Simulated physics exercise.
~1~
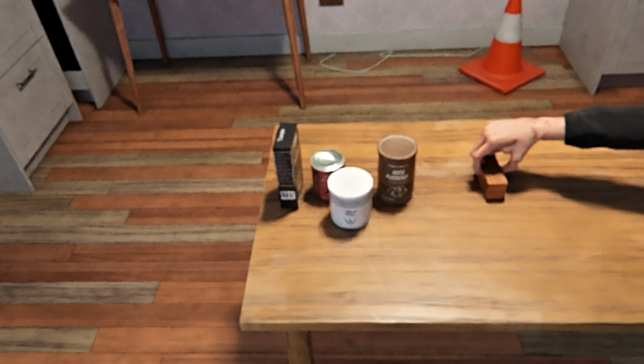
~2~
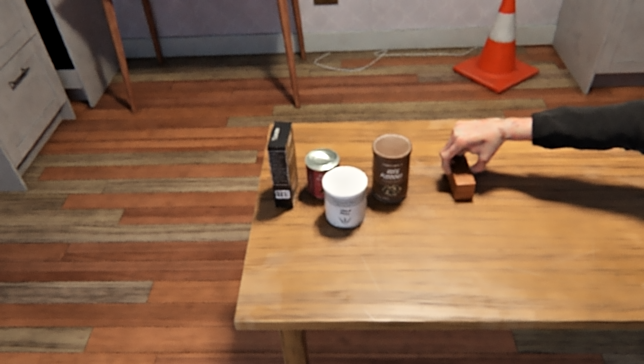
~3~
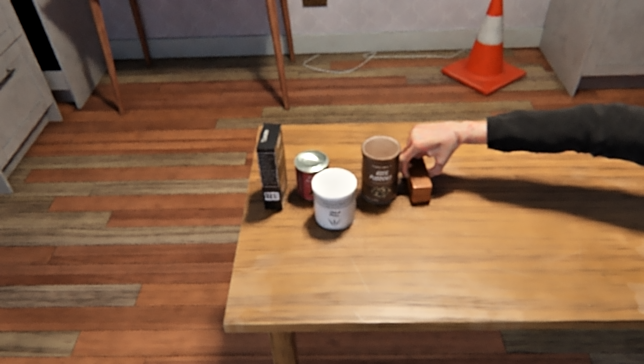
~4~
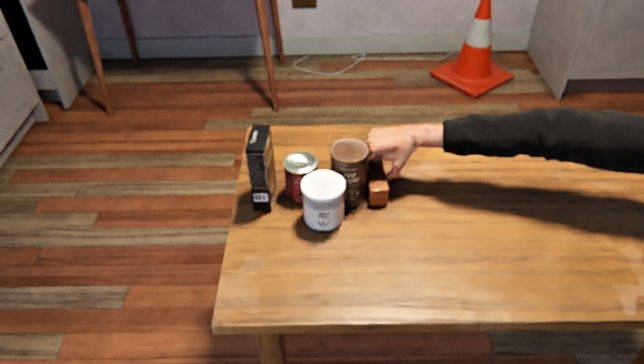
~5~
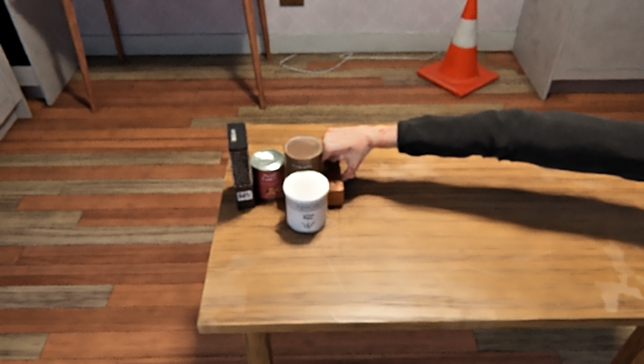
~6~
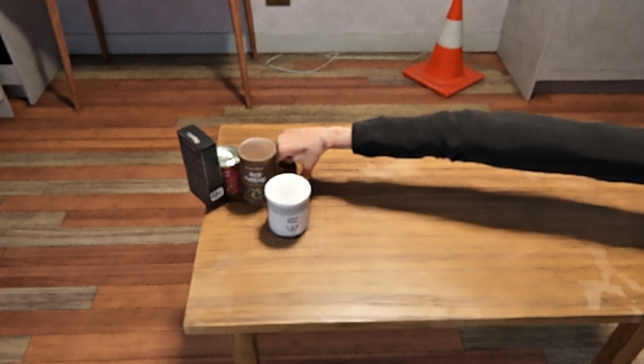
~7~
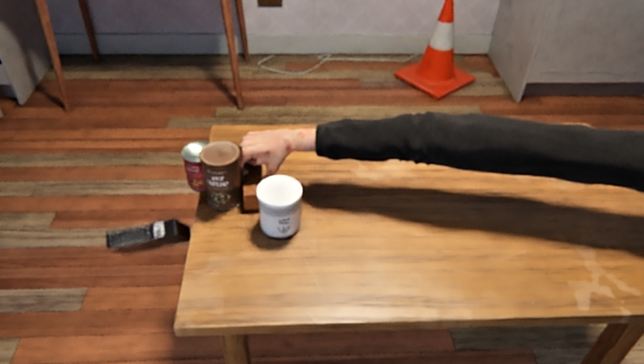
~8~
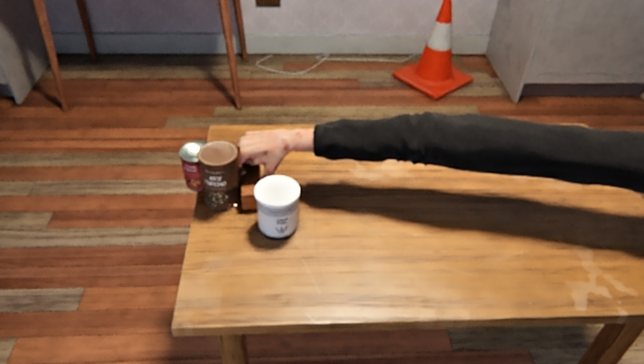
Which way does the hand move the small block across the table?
The hand slides the block to the left, towards the tins and the near end of the table on that side.
